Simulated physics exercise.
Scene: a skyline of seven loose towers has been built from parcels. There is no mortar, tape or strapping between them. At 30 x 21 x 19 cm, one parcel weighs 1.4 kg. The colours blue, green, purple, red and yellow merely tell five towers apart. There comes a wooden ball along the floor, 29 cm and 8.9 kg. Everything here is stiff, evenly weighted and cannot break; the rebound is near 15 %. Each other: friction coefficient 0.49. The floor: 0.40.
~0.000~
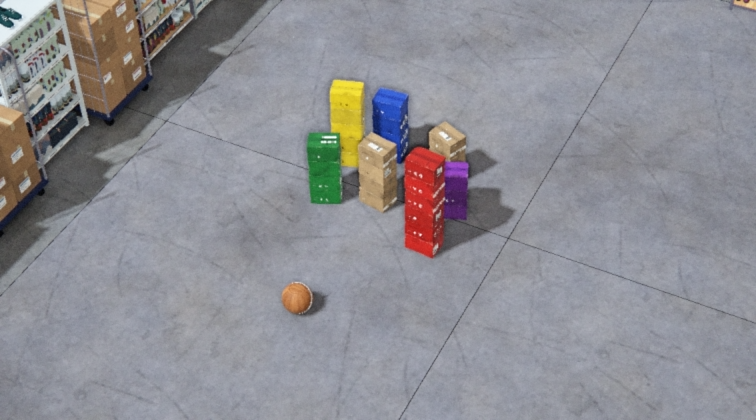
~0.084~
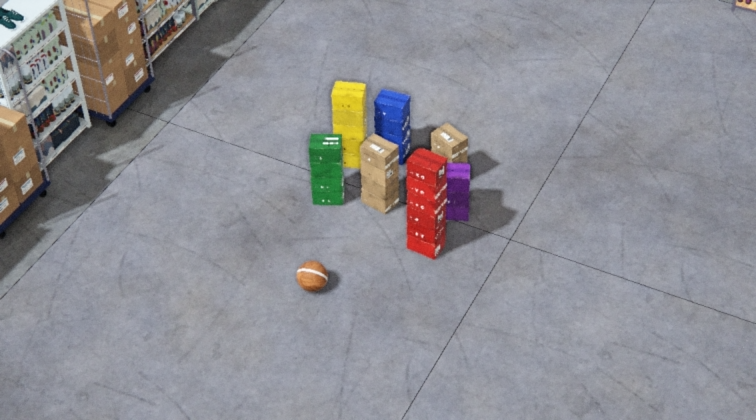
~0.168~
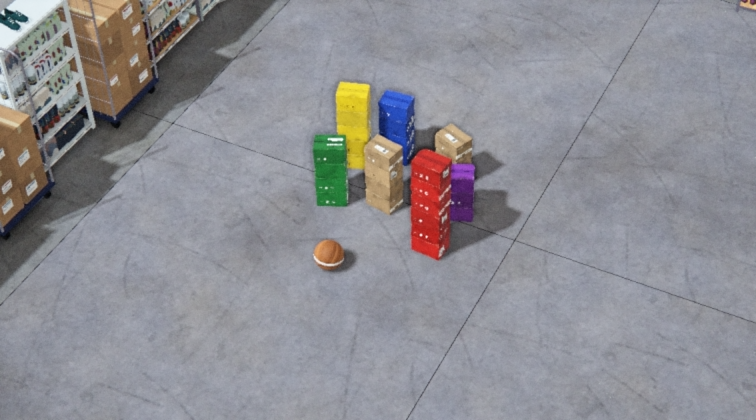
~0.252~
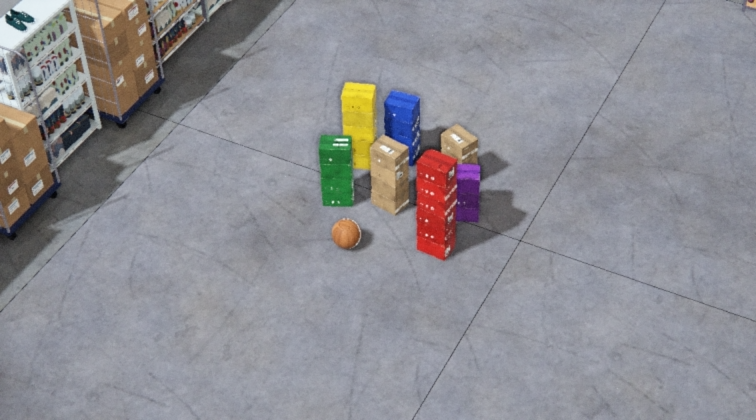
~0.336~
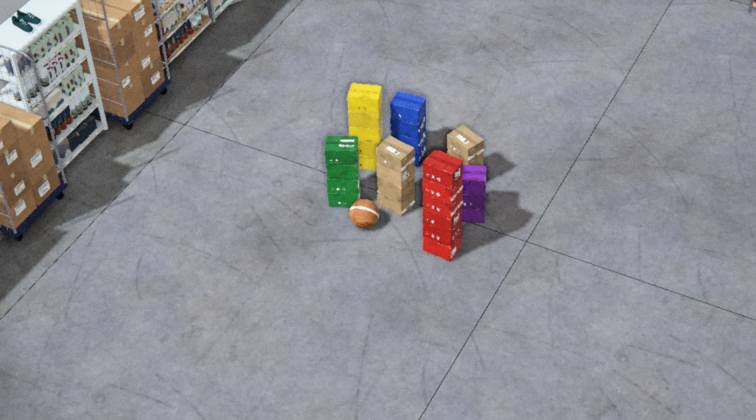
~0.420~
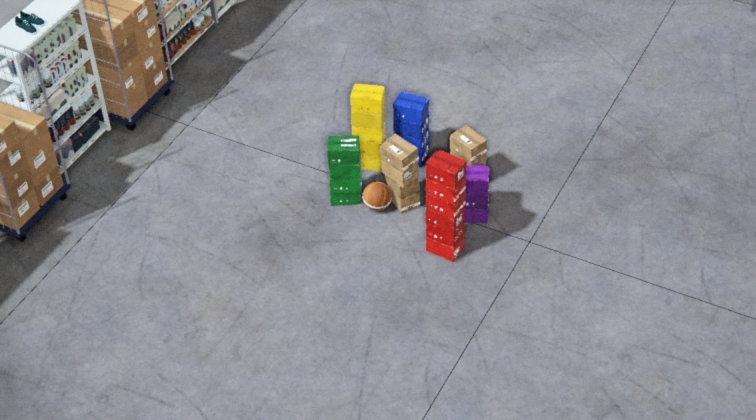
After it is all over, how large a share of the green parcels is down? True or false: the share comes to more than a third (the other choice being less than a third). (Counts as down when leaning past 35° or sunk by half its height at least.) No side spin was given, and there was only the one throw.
False, it is less than a third.
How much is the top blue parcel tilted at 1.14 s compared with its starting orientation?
Some 110 degrees.
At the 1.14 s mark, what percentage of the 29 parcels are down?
By then 15 %.
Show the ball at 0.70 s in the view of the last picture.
(402, 155) or so.
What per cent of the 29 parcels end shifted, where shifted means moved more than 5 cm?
I make it 30 per cent.
After 0.70 s, ball still moving; none of the 4 green parcels down (2 of 29 in all colours); top green parcel 44 mm from its place; top blue parcel 9° from how it stood.
After 1.14 s, ball still moving; none of the 4 green parcels down (4 of 29 in all colours); top green parcel 41 mm from its place; top blue parcel on its side.
In the end (3.1 s), ball rolling away; none of the 4 green parcels down (5 of 29 in all colours); top green parcel 43 mm from its place; top blue parcel on its side. That is 0 per cent. From the last view, middles, top green parcel near (342, 149), top blue parcel near (415, 161).
